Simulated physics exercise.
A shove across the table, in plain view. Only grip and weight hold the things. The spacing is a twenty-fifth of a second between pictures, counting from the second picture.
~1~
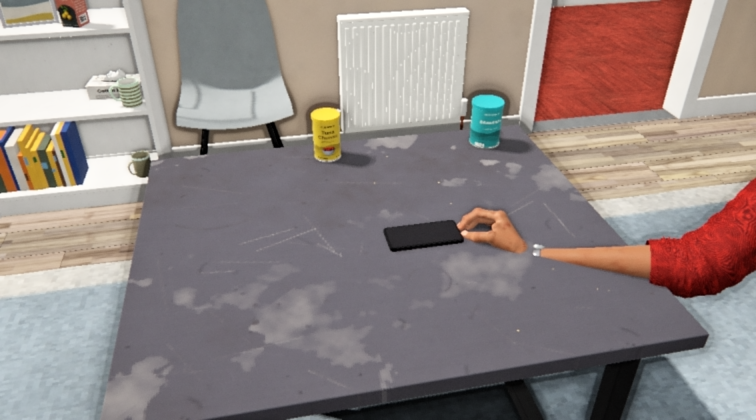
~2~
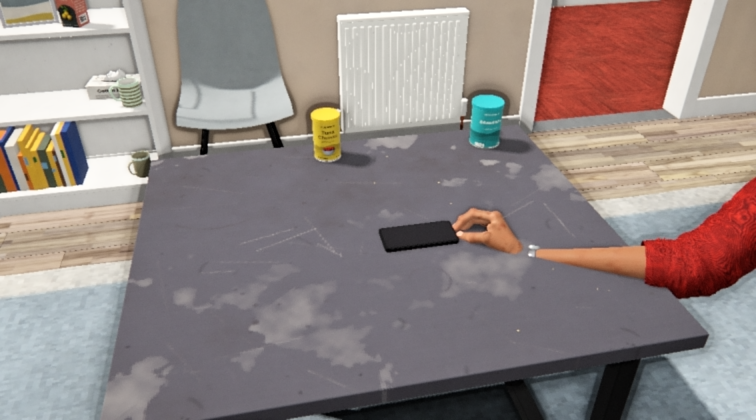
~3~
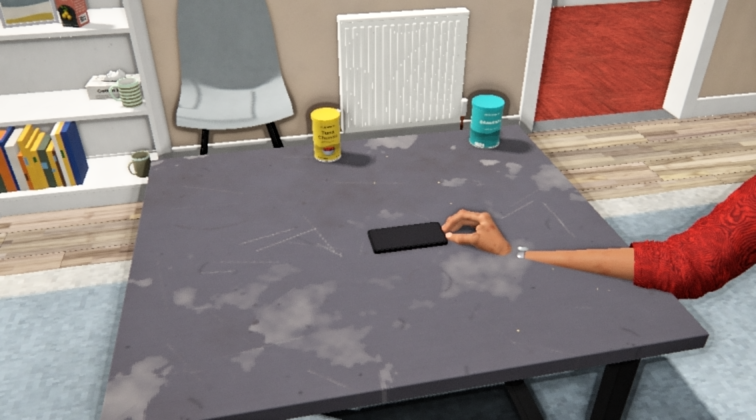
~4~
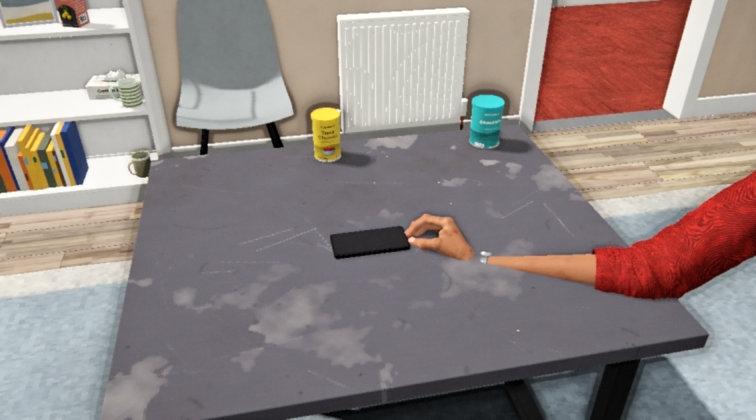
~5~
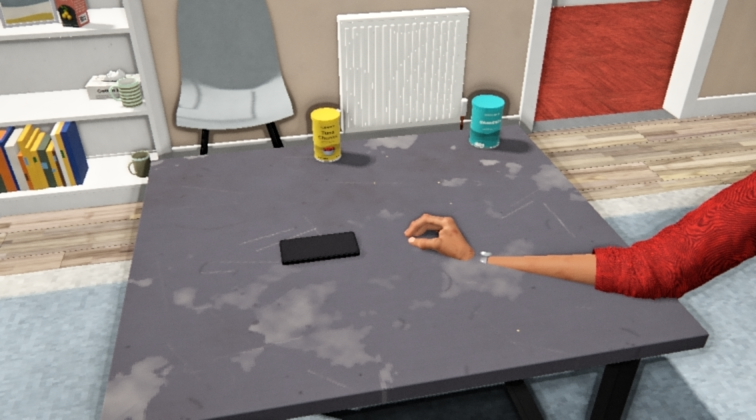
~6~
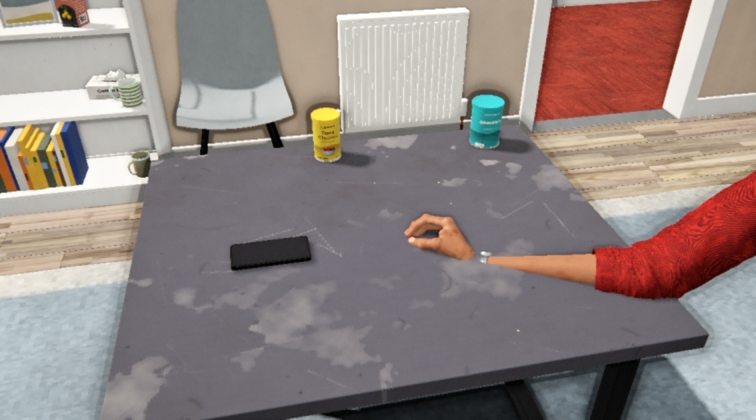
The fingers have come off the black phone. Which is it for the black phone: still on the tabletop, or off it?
It exits the tabletop.
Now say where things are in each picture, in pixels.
Under the hand; black phone (423, 235), in the first picture.
Under the hand; black phone (419, 236), in the second picture.
Under the hand; black phone (407, 237), in the third picture.
Black phone (370, 242), in the fourth picture.
Black phone (319, 248) shifted about its own width, in the fifth picture.
Black phone (270, 253) shifted about its own width, in the sixth picture.
Then, 0.20 s on from there, black phone now off the table.
Then, 0.40 s on from there, things are still on the move.
In the end, off the table, black phone.
